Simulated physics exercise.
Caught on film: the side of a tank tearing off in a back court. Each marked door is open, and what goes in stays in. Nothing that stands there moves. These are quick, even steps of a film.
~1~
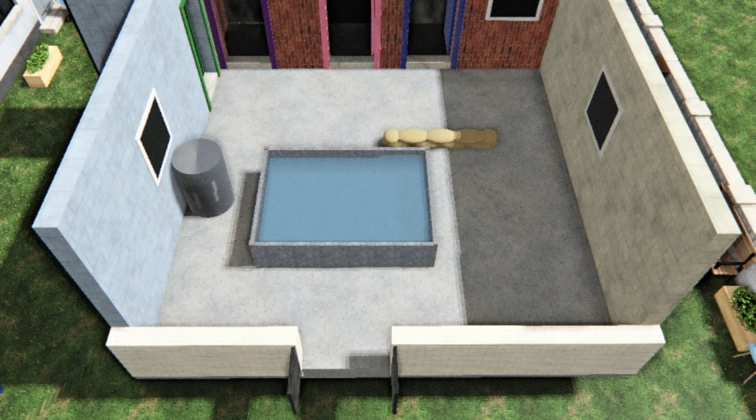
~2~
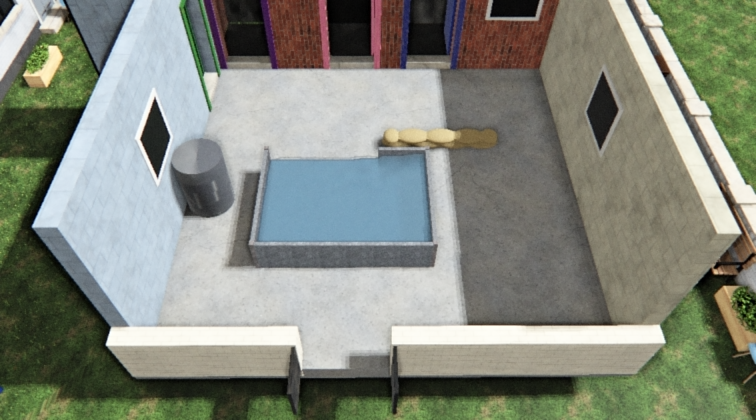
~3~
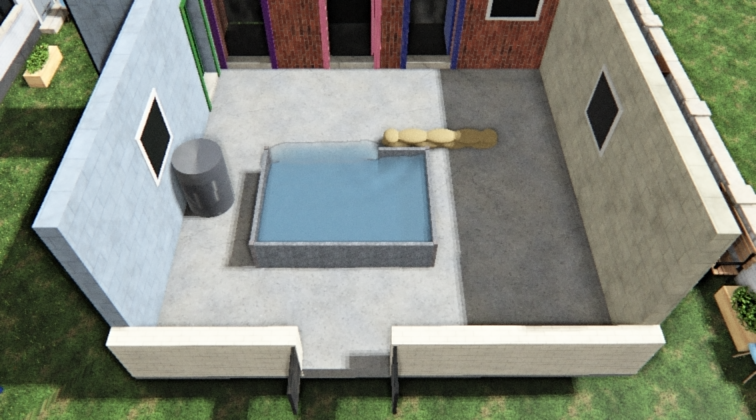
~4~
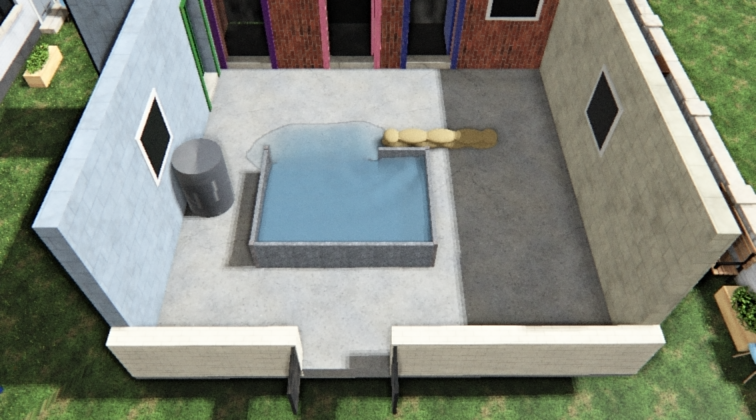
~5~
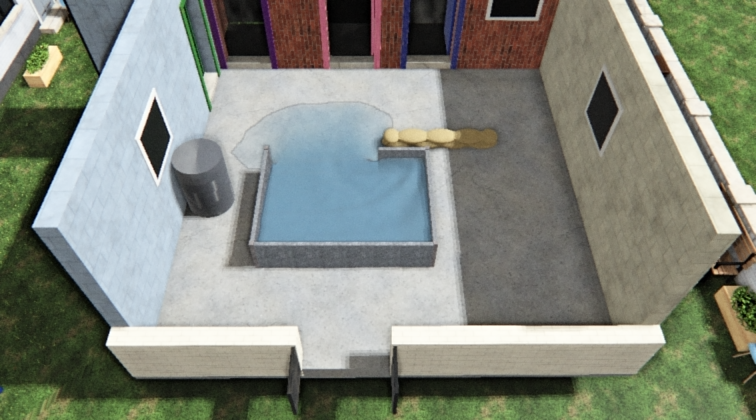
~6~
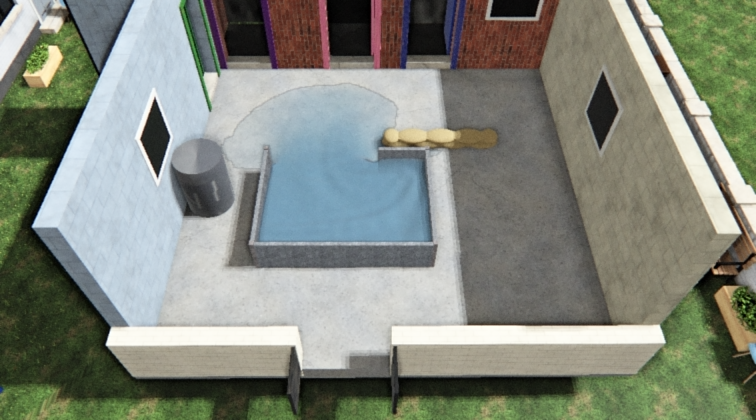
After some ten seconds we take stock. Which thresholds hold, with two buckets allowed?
The purple door takes more than that; the green door takes more than that; the pink door takes more than that; the blue door stays under that.
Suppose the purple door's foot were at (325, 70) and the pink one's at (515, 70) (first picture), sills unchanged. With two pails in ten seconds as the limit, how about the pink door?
In short: Pink holds.
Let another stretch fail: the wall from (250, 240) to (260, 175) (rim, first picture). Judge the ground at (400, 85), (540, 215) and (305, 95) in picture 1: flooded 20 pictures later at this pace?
One after the other: No water, free of water, under water.
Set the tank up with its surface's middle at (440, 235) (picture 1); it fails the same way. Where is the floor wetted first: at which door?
First comes the pink one.
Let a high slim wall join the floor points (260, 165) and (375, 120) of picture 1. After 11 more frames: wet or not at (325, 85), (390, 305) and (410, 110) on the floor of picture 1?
In that order: Dry, not flooded, awash.
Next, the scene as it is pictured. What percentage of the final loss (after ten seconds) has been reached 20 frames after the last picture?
About 80 per cent.
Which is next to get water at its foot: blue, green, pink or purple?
First comes the pink-painted one.
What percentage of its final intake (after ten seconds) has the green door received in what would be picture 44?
I make it 100 per cent.
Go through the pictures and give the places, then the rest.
The tank at (346, 196) is whole and still, in the first frame.
Water pours out on the tank's far side and has run to a hidden place, in the second frame.
Water pours out on the tank's far side and has run to a hidden place, in the third frame.
Water pours out on the tank's far side and has run to (382, 132), in the fourth frame.
Water pours out on the tank's far side and has run to (363, 106), in the fifth frame.
The front is at (351, 87), out from the gap on the tank's far side, in the sixth frame.
A moment on, water covers 30 % of the floor; the purple door wet at the sill, nothing in, the green door not reached, the pink door under two buckets in, the blue door not reached.
Next, water covers 30 % of the floor; the purple door under two buckets in, the green door under two buckets in, the pink door over two buckets in, the blue door wet at the sill, nothing in.
Then, water covers 40 % of the floor; the purple door over two buckets in, the green door over two buckets in, the pink door far over two buckets in, the blue door wet at the sill, nothing in.
Later, water covers 60 % of the floor; the purple door far over two buckets in, the green door far over two buckets in, the pink door far over two buckets in, the blue door wet at the sill, nothing in.
In the end, water covers 90 % of the floor; the purple door far over two buckets in, the green door far over two buckets in, the pink door far over two buckets in, the blue door wet at the sill, nothing in.
